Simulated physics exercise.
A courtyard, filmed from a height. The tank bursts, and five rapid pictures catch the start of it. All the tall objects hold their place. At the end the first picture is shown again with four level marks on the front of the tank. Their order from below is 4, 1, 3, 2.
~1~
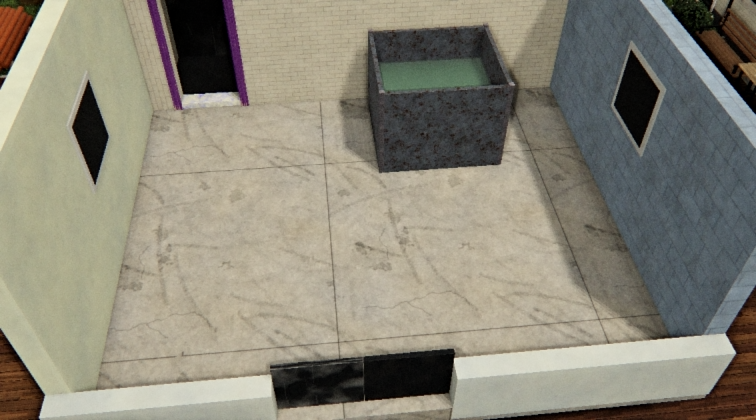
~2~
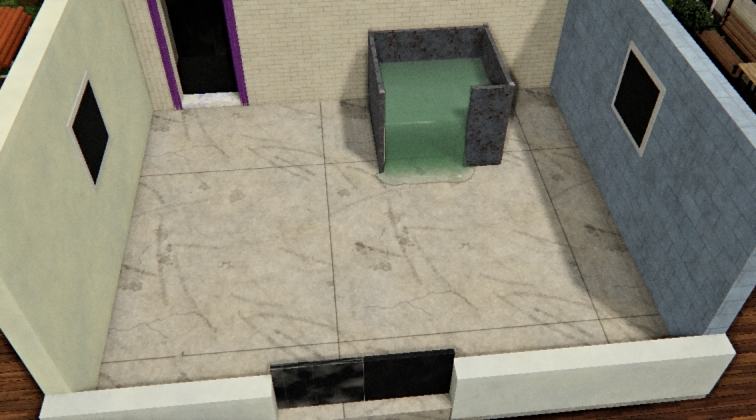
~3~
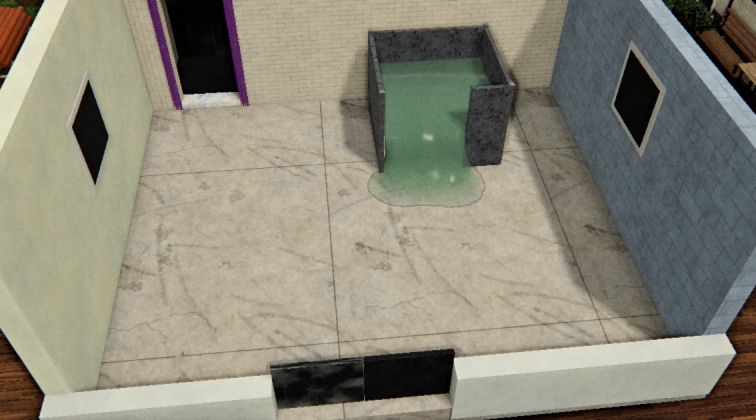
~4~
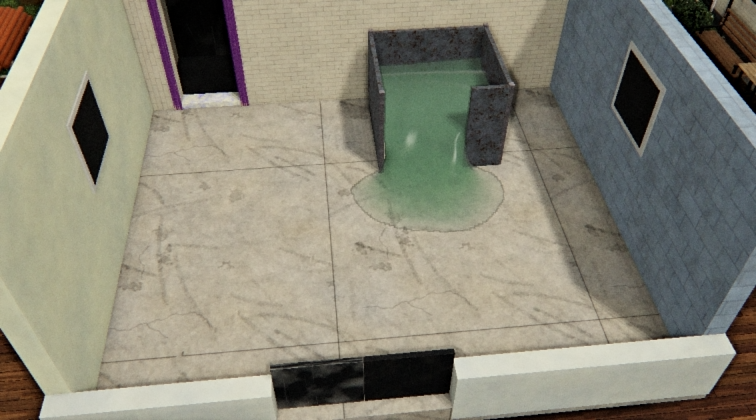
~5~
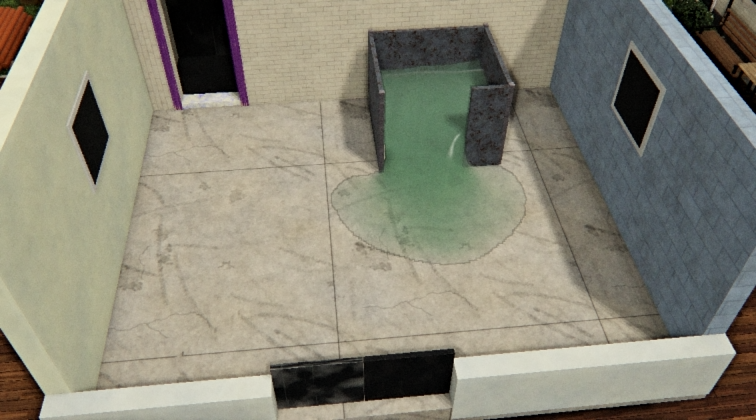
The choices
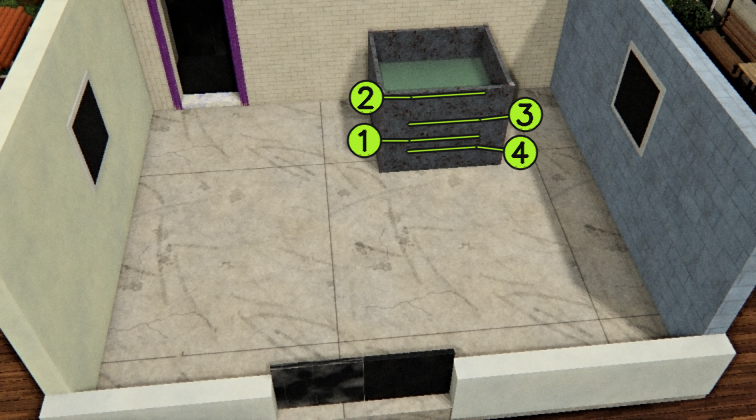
A roofless room with a pale stone floor had a dark tank of green water at the back; part of its front wall disappeared, and the water poured out, spreading in a widening rounded puddle.
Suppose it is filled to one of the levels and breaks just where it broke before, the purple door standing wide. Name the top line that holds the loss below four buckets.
The answer is line 3.
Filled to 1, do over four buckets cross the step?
No.
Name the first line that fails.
It is 2.
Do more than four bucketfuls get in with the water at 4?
No, not at all.
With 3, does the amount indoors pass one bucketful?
No.
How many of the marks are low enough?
Three of the four.
On the marked copy, 1 at (443, 138); 2 at (447, 95); 3 at (445, 122); 4 at (442, 149); from the bottom up 4, 1, 3, 2.
With 1, nothing gets over.
With 2, about 11 bucketfuls get in.
With 3, a splash gets over, under a bucket.
With 4, nothing gets over.
